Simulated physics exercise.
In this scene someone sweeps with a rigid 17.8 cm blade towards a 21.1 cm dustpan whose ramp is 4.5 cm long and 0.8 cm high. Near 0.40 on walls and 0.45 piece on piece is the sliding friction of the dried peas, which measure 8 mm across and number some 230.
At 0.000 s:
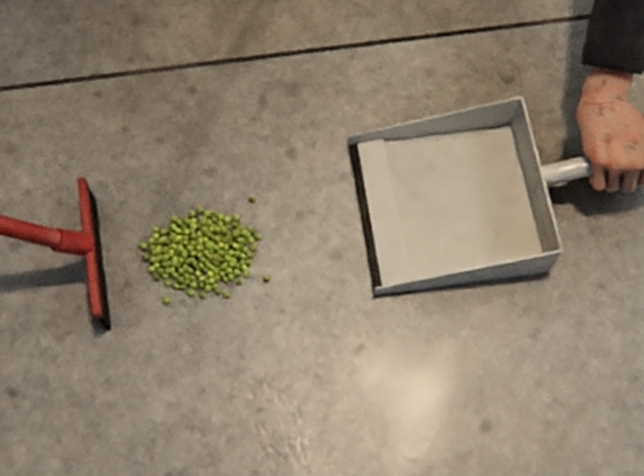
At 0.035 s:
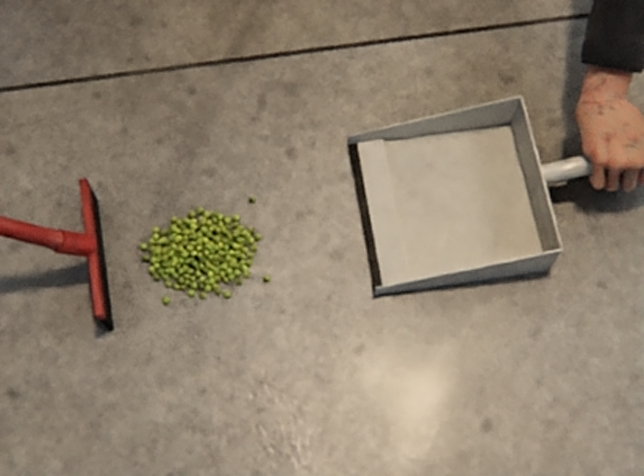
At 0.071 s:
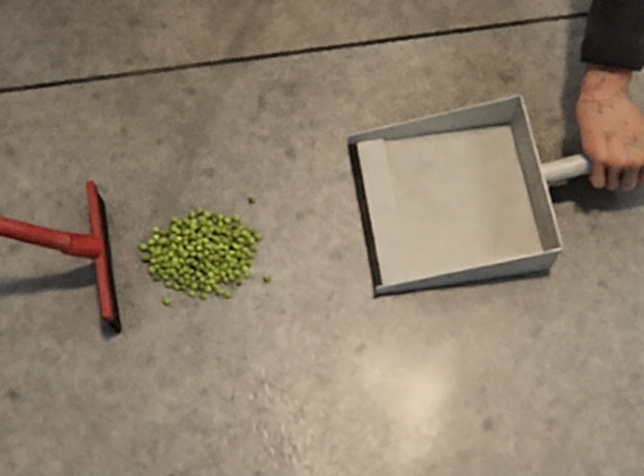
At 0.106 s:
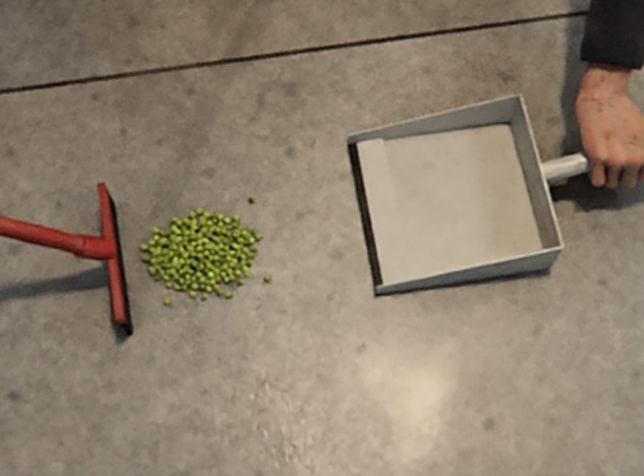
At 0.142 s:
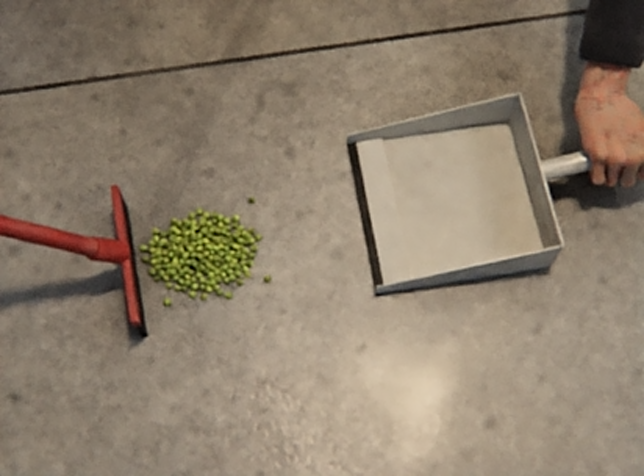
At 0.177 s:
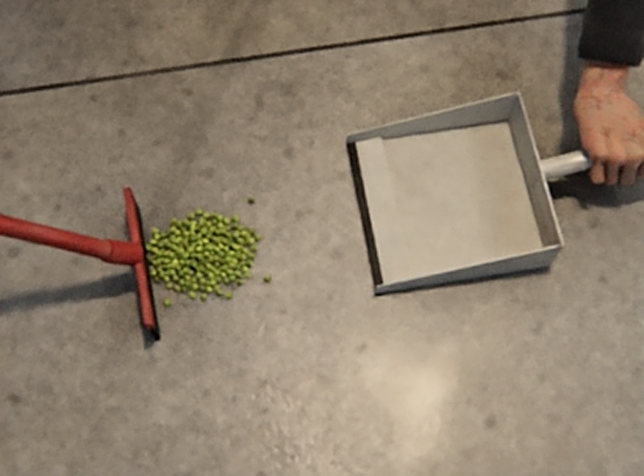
A loose heap of small, round green pieces lies on a stained grey concrete floor crossed by a dark line, seen from above by a still camera. To its right, a hand in a dark sleeve grips the handle of a pale grey dustpan, while a red-handled blade stands at left. The blade slides rightward and slightly downward, reaches the heap's left edge and nudges a few pieces.
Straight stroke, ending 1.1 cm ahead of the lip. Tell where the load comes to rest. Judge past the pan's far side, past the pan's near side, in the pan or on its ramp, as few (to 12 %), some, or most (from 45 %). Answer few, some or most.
Past the pan's far side: Few; past the pan's near side: Some; in the pan or on its ramp: Some.
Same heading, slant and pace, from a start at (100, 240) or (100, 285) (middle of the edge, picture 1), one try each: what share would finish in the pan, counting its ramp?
Estimates: 30 percent and 10 percent.
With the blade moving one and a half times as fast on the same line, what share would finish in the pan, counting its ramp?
About 25 per cent.
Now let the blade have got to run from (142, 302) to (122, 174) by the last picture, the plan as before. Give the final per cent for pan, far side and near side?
Final per cent - pan 45, far 10, near 5.
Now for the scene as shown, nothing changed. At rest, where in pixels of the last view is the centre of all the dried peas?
In the last view, approximately (360, 234).
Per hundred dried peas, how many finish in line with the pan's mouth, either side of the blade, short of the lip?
That comes to near 60 percent.
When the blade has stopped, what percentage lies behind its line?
Estimate: Near 35 %.
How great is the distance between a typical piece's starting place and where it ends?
About 20 cm.
Then, at 0.46 s, middle of the blade 15 cm from the lip; 0 % over the lip, far side 0 %, near side 5 %.
After 0.65 s, middle of the blade 6 cm from the lip; 0 % over the lip, far side 0 %, near side 15 %.
After 0.95 s, middle of the blade 2 cm from the lip; 20 % over the lip, far side 0 %, near side 20 %.
At rest (1.7 s), far side 0 %, near side 20 %, pan 20 %, in front of the lip or behind the blade 60 %.
